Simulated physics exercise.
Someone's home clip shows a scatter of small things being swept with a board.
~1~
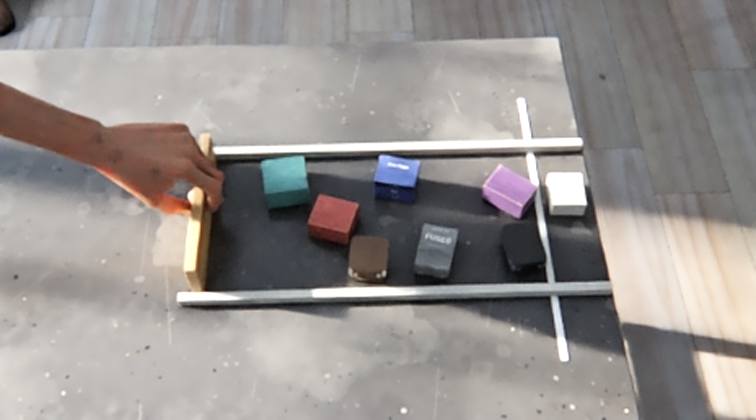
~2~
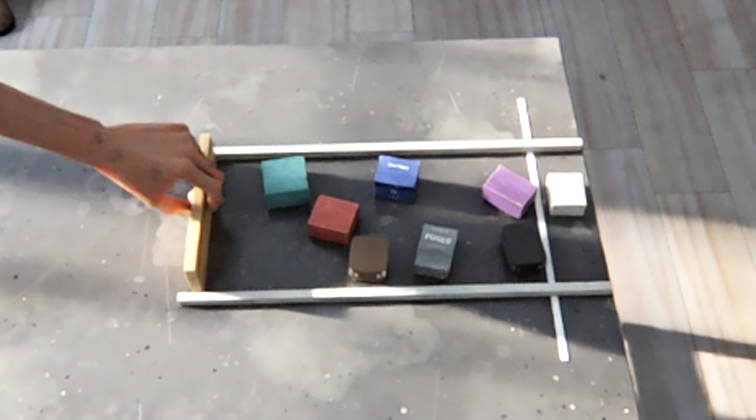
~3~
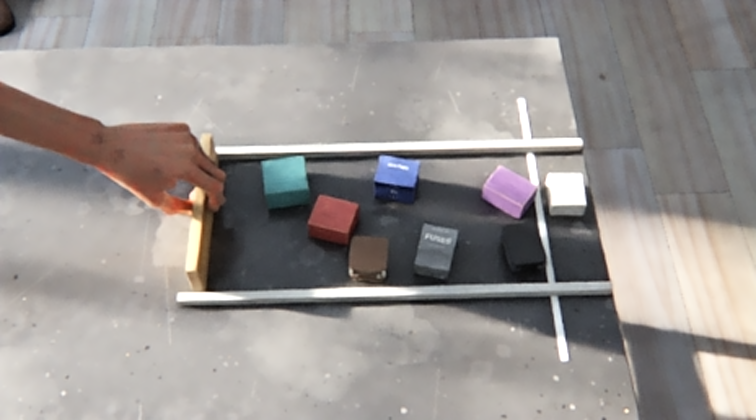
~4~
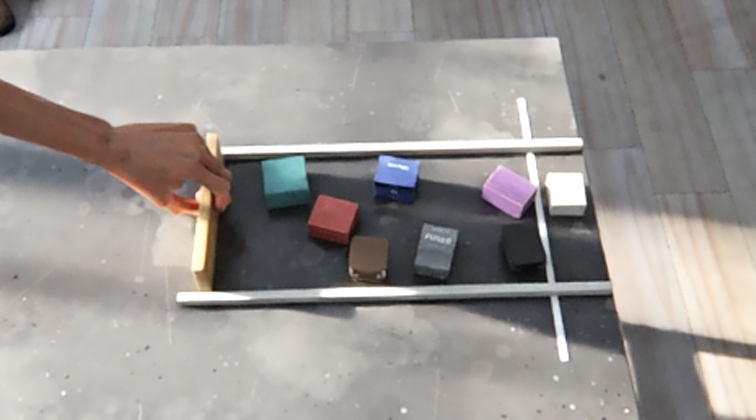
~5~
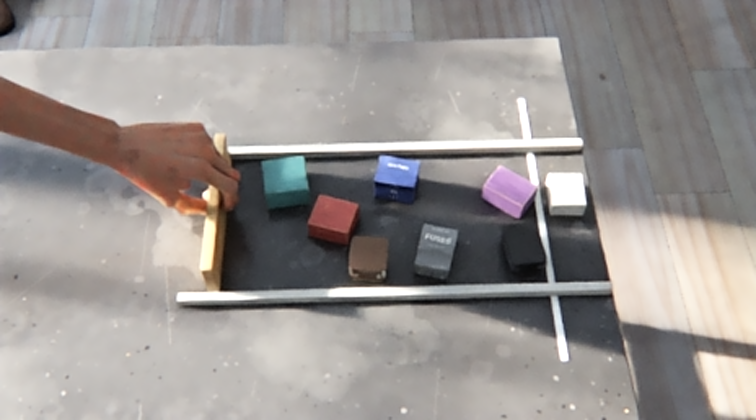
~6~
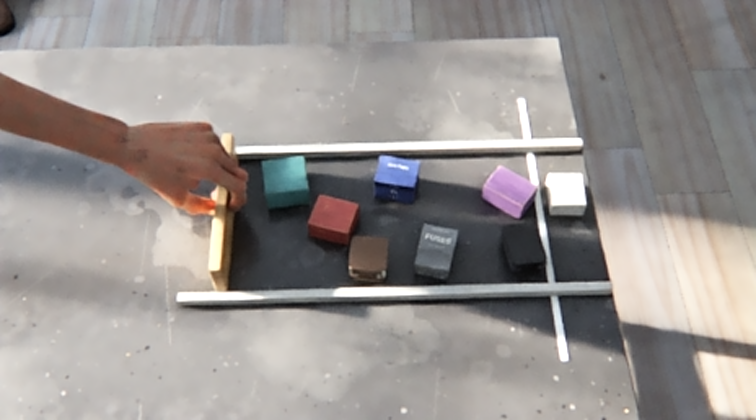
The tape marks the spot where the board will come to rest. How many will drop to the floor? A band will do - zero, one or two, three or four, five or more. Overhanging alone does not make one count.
Answer - three or four.
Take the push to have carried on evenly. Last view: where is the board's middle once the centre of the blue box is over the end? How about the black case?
The middle is at (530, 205) when it's the blue box, and at (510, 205) when it's the black case.
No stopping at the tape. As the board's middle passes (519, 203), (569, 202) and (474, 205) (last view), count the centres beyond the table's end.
Respectively, 2, 5 and 0.
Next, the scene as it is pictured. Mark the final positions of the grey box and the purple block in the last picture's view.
The grey box ends up near (603, 250), and the purple block near (598, 207).
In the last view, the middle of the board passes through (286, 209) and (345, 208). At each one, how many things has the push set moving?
Tally: 2; 4.
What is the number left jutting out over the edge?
The overhang total is 2.
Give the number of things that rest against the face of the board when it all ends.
The count is 3.
A little later, none off yet; white block at rest near (566, 194); black case at rest near (523, 249); purple block at rest near (510, 192).
When it is over, the number that fall off is three or four; down, blue box, black case and white block.
